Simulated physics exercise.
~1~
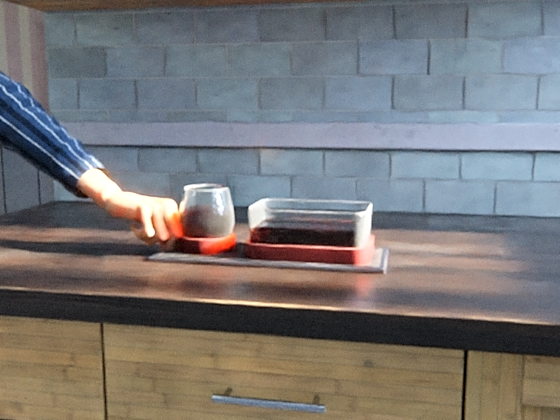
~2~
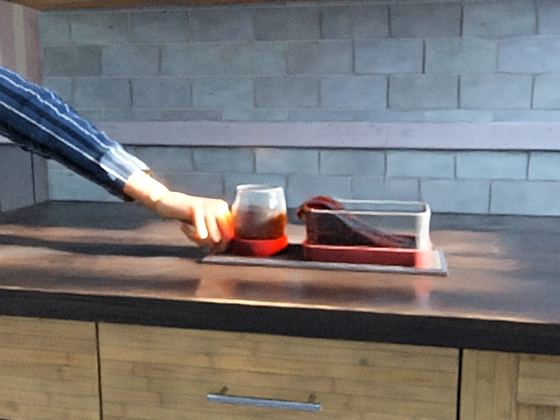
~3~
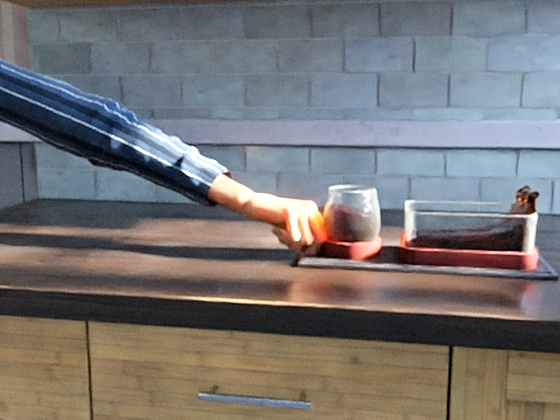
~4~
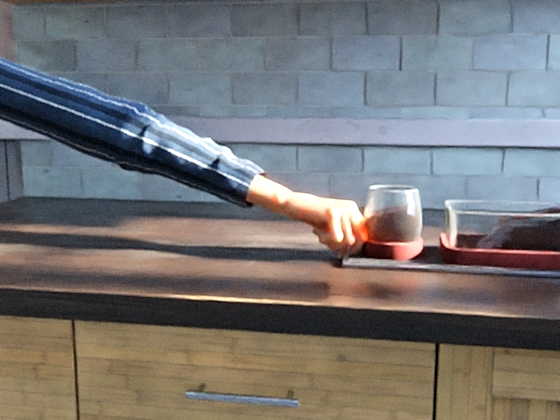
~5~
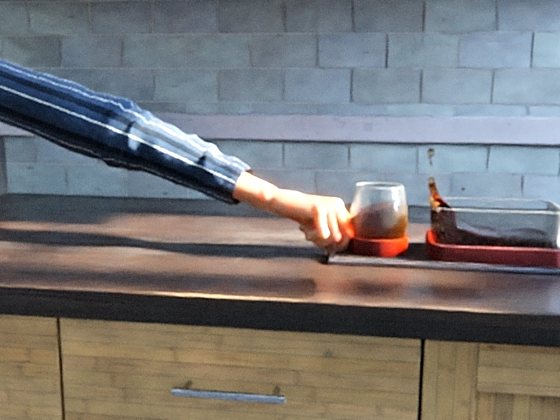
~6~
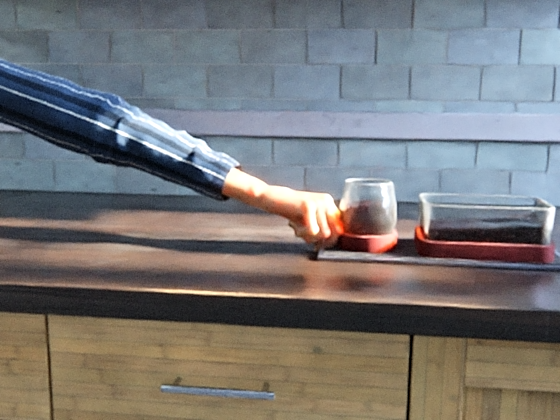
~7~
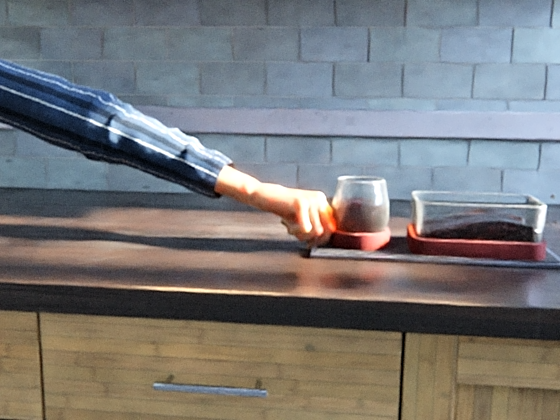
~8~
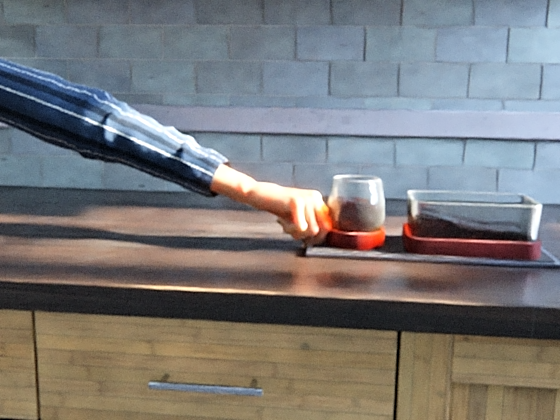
A hand in a dark blue striped sleeve pushes a thin dark tray to the right along a dark wooden counter, seen from the front above pale wooden drawers and against grey-blue tiles. On the tray, a stemless glass sits in a red holder at left, and a clear open box sits in another at right, both holding dark tea. As the tray slides, the tea in the box surges up one end, then the other, splashing above the rim. The tray slows and stops, and another spurt rises at the box's left end. Finally the tea settles, the hand still beside the upright glass.
